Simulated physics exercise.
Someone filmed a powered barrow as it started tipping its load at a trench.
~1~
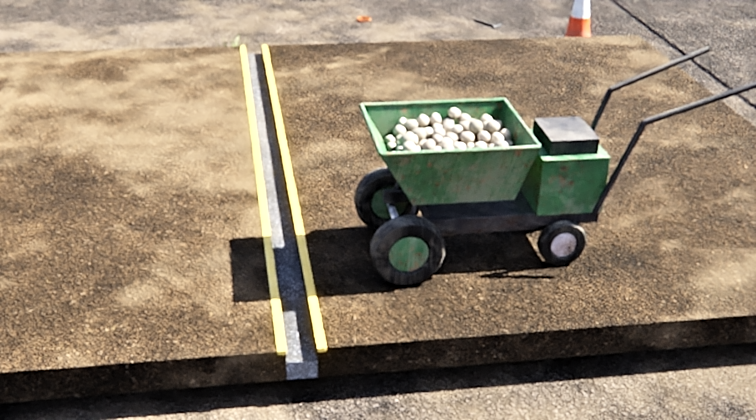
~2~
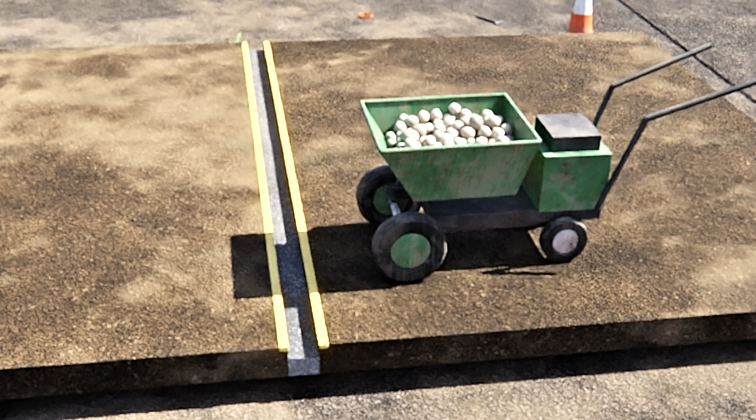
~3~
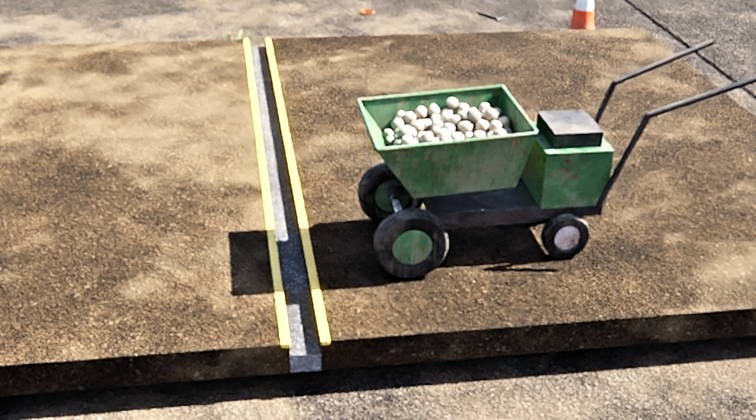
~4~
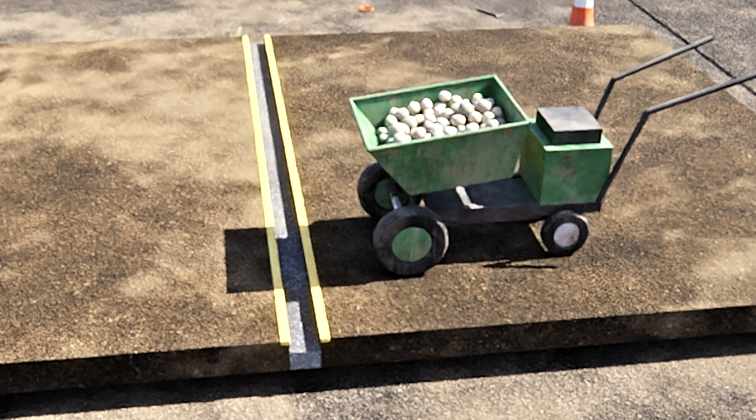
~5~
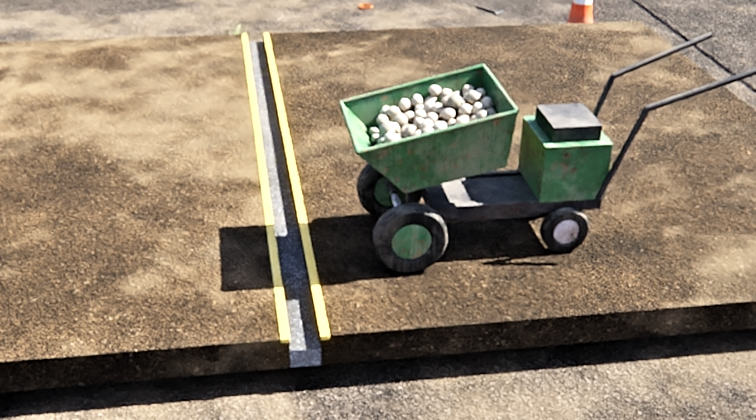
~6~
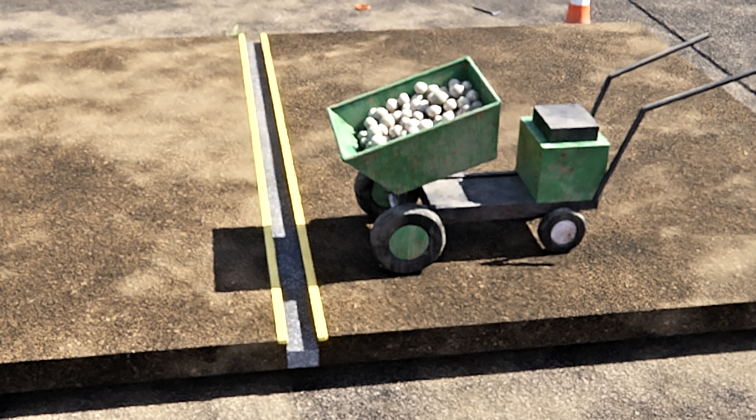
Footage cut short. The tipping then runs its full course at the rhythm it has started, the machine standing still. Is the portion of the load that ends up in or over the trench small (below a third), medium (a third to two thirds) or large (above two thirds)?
Small.
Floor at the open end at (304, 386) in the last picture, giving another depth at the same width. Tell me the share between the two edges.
I'd guess close to 30 percent.
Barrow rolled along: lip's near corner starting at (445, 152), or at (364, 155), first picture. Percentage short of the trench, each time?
I'd put it at around 40 percent the first time and 0 percent the second.
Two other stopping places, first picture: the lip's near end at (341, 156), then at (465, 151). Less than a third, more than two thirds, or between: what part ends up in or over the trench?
First under a third, then under a third.
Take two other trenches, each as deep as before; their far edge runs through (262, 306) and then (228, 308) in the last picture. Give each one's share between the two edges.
In order, some 40 and some 80 percent.
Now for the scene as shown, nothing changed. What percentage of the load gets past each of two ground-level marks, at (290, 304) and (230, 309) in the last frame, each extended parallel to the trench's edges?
In turn 80 and 40 in a hundred.
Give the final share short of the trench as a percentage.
Roughly 0 percent.
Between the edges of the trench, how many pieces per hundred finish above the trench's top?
My figure is near 55 per cent.
Shortly afterwards, skip tipped steeply; the whole lot in the skip.
Next, skip tipped right over; the bulk in the skip; only a few in or heaped over the trench; a little beyond it; only a few falling.
Some moments later, skip tipped right over; near a quarter in the skip; a little in or heaped over the trench; near two thirds beyond it.
In the end, skip tipped right over; a little in the skip; only a few short of the trench; near a quarter in or heaped over the trench; near two thirds beyond it.
